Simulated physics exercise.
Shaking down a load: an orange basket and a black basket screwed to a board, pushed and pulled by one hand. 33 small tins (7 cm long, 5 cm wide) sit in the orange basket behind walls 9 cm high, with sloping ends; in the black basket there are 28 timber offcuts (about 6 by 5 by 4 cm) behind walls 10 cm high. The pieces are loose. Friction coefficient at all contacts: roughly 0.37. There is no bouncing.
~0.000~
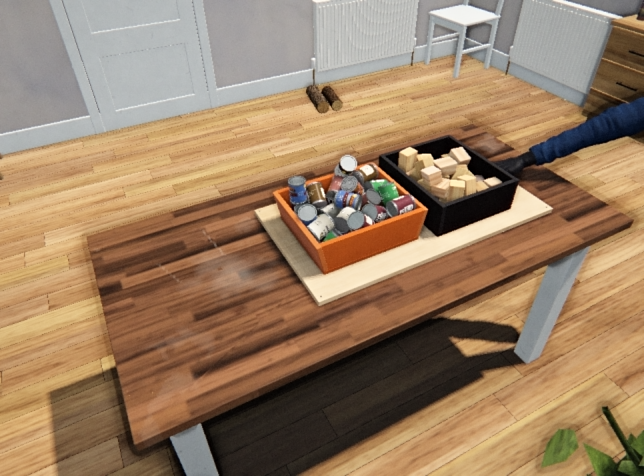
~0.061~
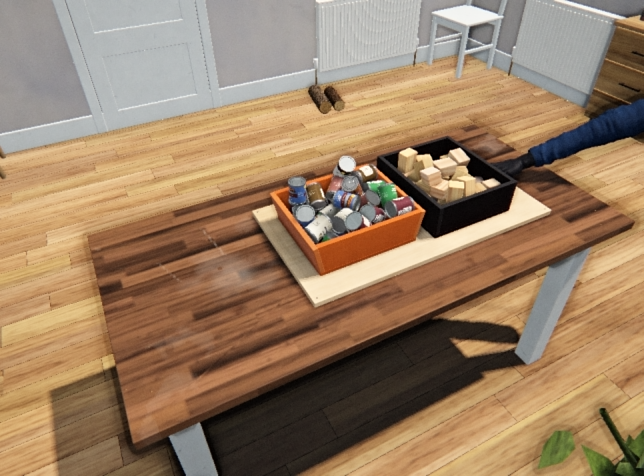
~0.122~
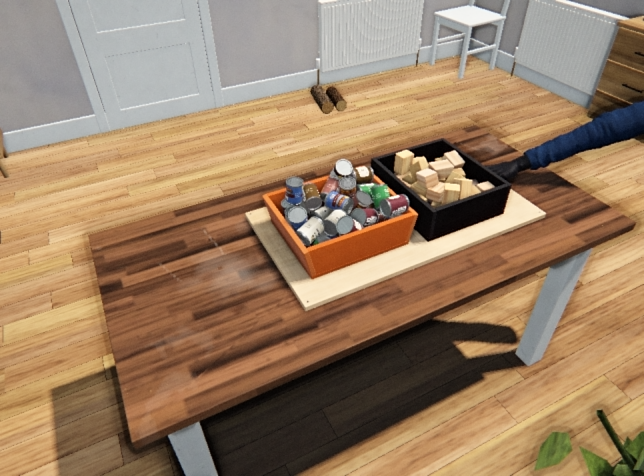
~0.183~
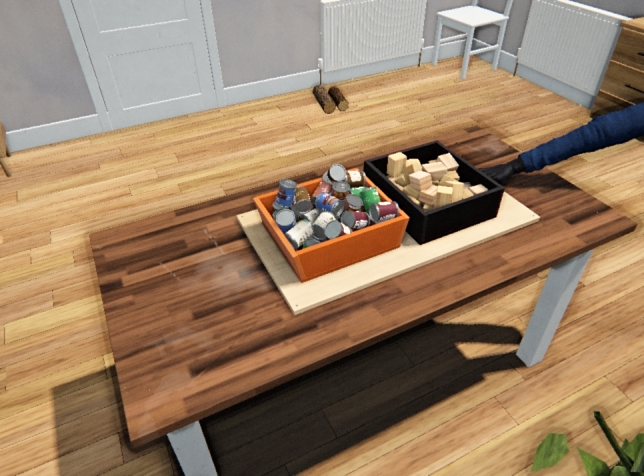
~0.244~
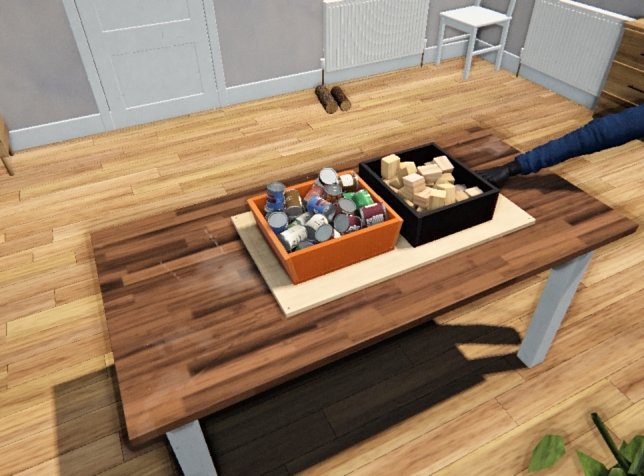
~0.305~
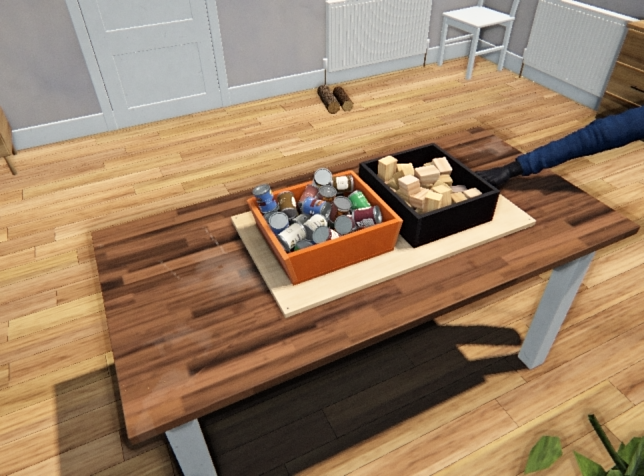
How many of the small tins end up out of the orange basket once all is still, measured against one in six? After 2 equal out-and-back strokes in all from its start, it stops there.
Fewer than one in six do.
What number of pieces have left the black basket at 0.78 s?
Black basket - about 0 out by that time.
After 0.52 s, the orange basket has all 33 and the black basket has all 28.
After 0.78 s, the orange basket has all 33 and the black basket has all 28.
After 1.15 s, the orange basket has all 33 and the black basket has all 28.
Outcome (at 1.62 s), the orange basket is down by 1 of 33 and the black basket has all 28. Asked share, 1 of 33, 3 per cent.
